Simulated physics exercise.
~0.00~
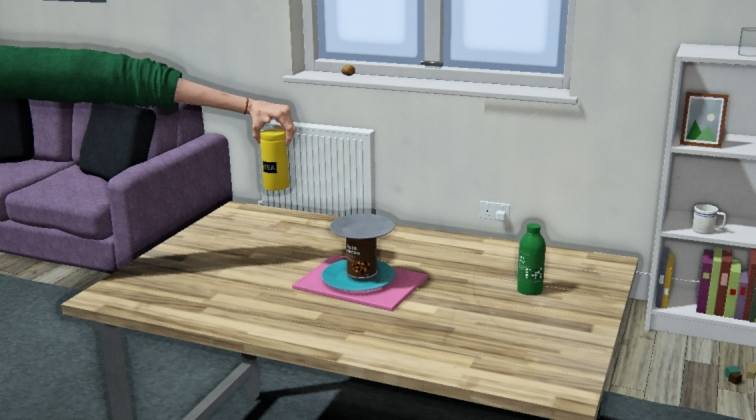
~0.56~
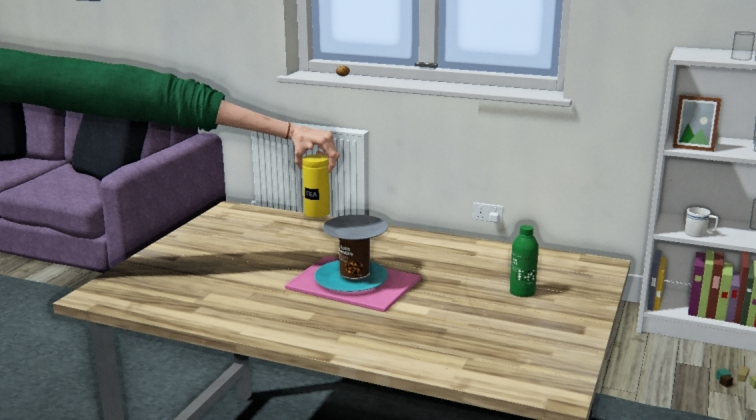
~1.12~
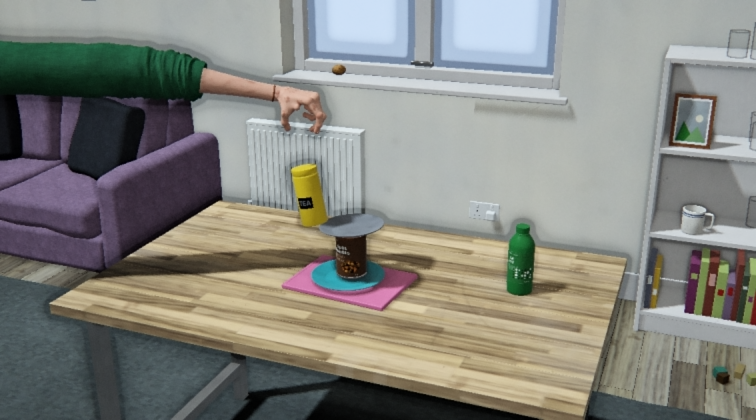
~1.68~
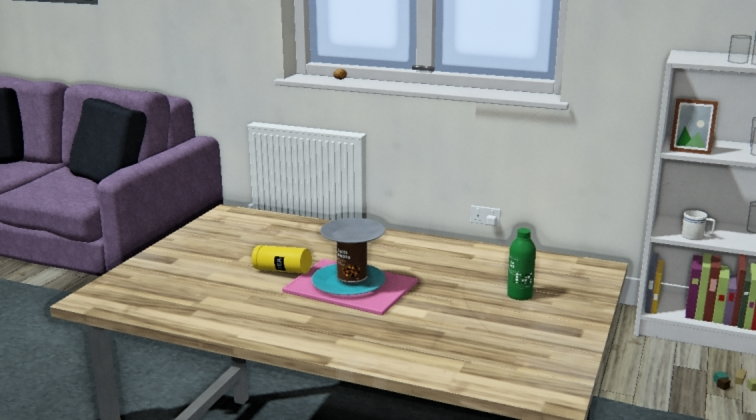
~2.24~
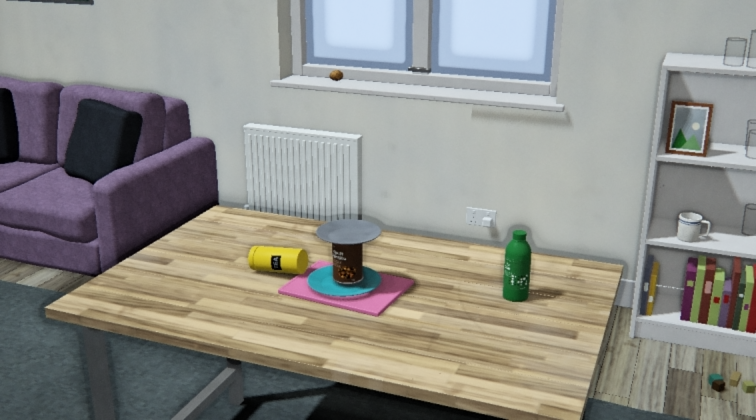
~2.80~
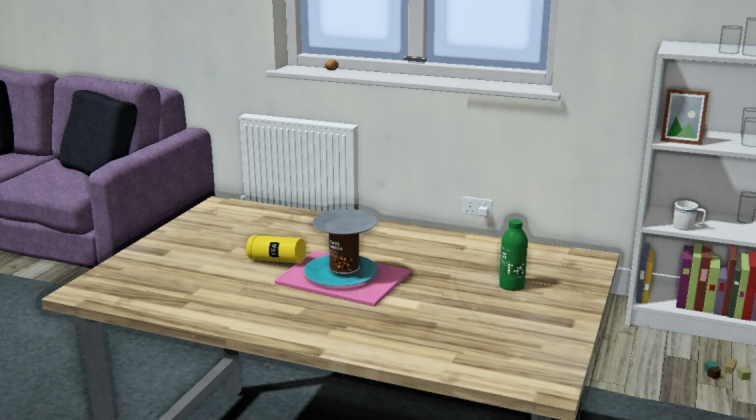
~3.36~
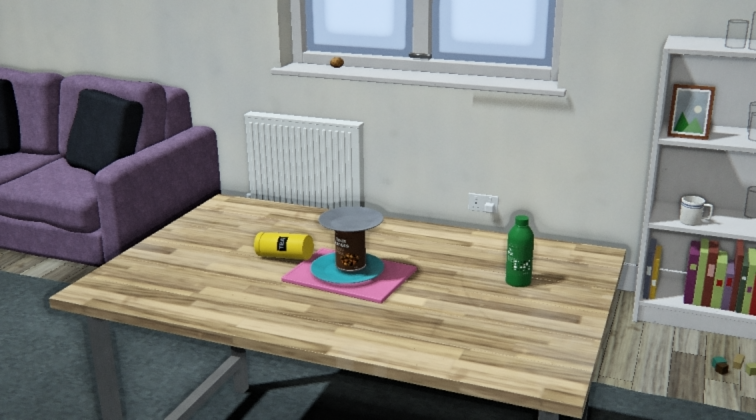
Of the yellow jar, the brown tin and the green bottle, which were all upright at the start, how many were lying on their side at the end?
One of them was, the yellow jar, which ended up lying on the table while the brown tin and the green bottle still stood upright.
A yellow jar was carried right and down by a hand to the edge of the grey plate on a brown tin, but once let go it tipped off and ended on its side on the wooden table, while the tin and plate stayed put.
